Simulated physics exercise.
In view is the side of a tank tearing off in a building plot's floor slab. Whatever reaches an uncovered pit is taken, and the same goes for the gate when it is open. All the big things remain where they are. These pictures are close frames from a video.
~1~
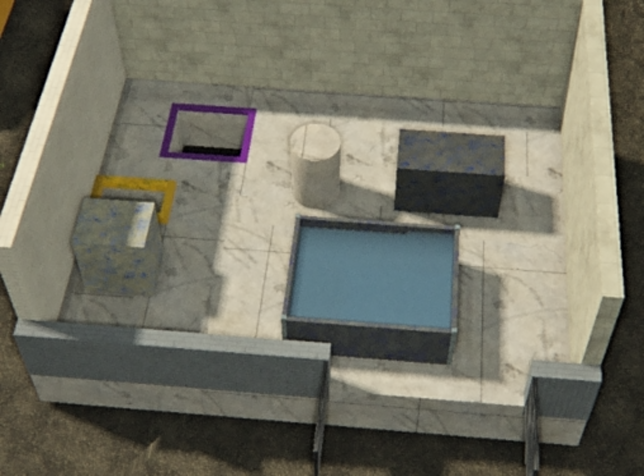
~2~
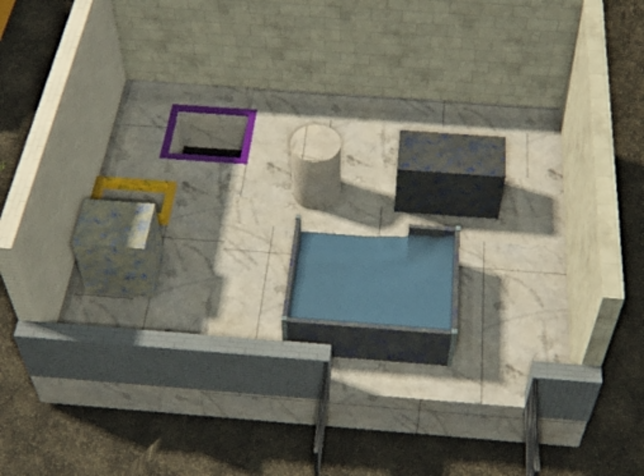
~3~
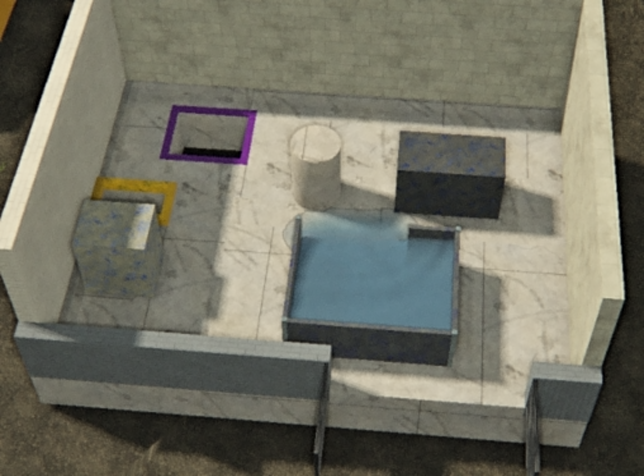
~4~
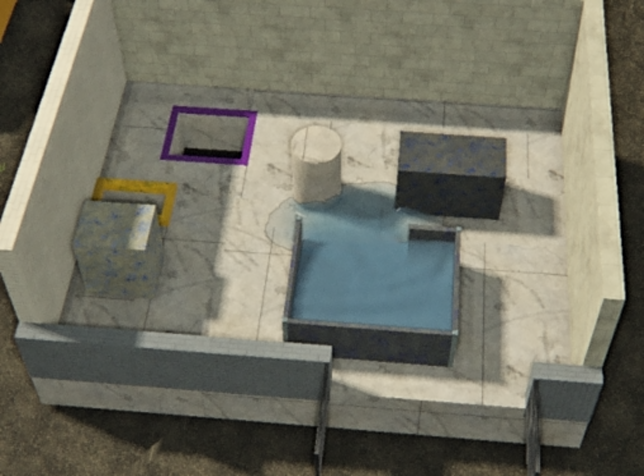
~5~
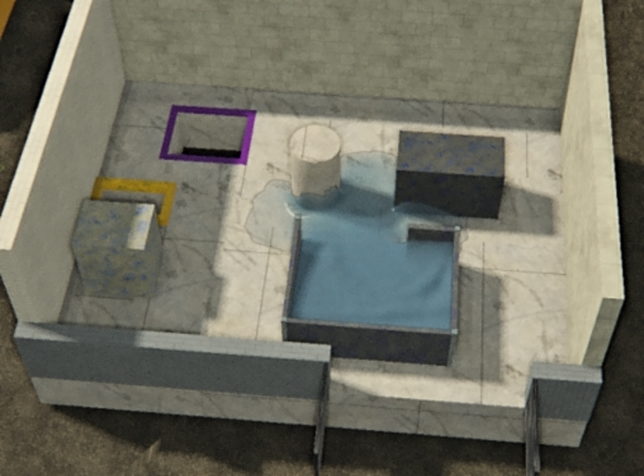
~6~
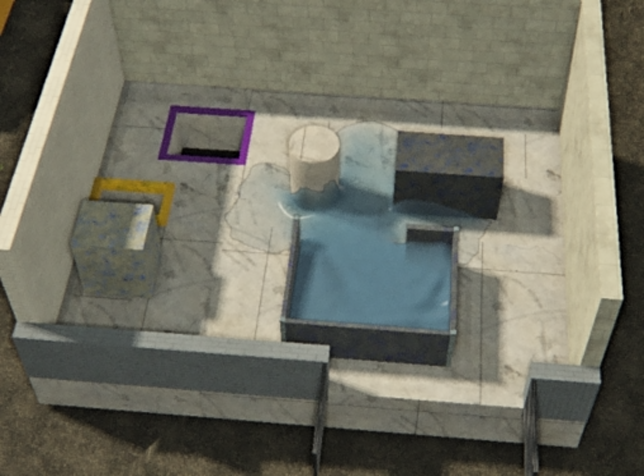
Water pours through the open tank's broken far side and spreads around the pale cylinder.
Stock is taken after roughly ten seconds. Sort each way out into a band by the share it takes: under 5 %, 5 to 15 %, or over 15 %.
Shares: The gate takes 5 to 15 %; the yellow pit takes under 5 %; the purple pit takes over 15 %.
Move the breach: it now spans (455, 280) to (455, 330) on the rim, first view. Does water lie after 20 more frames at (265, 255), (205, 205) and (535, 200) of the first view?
Note, points one to three: Unreached / unreached / reached and soaked.
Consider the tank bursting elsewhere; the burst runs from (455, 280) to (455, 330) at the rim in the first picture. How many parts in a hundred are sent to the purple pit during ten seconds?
Parts in a hundred: Purple 10.
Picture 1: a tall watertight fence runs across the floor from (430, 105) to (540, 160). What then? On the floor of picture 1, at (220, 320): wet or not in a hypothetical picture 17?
Answer: Clear.
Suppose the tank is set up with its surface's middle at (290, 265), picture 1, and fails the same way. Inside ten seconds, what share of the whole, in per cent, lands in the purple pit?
Within ten seconds roughly 55 percent of the total ends in the purple pit.
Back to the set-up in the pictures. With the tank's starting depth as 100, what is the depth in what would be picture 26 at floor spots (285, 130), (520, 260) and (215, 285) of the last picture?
I'd say around 10 per cent, then 4 per cent, then 0 per cent.
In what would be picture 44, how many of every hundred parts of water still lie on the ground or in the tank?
My figure: Some 76 per cent.
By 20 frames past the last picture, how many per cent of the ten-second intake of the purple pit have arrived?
Share at that point: Roughly 30 %.
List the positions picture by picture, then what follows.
The open tank at (373, 275) is whole and still, in the first picture.
Water pours out on the open tank's far side and has run to a hidden place, in the second picture.
Water pours out on the open tank's far side and has run to (406, 219), in the third picture.
Water pours out on the open tank's far side and has run to (384, 186), in the fourth picture.
Water pours out on the open tank's far side and has run to (389, 158), in the fifth picture.
Water pours out on the open tank's far side and has run to (375, 126), in the sixth picture.
A moment on, water covers 35 % of the floor; the gate 0 %, the yellow pit 0 %, the purple pit 0 %.
Next, water covers 55 % of the floor; the gate 0 %, the yellow pit 1 %, the purple pit 3 %.
Then, water covers 75 % of the floor; the gate 0 %, the yellow pit 2 %, the purple pit 8 %.
Later, water covers 90 % of the floor; the gate 2 %, the yellow pit 2 %, the purple pit 20 %.
In the end, water covers 95 % of the floor; the gate 10 %, the yellow pit 2 %, the purple pit 29 %.
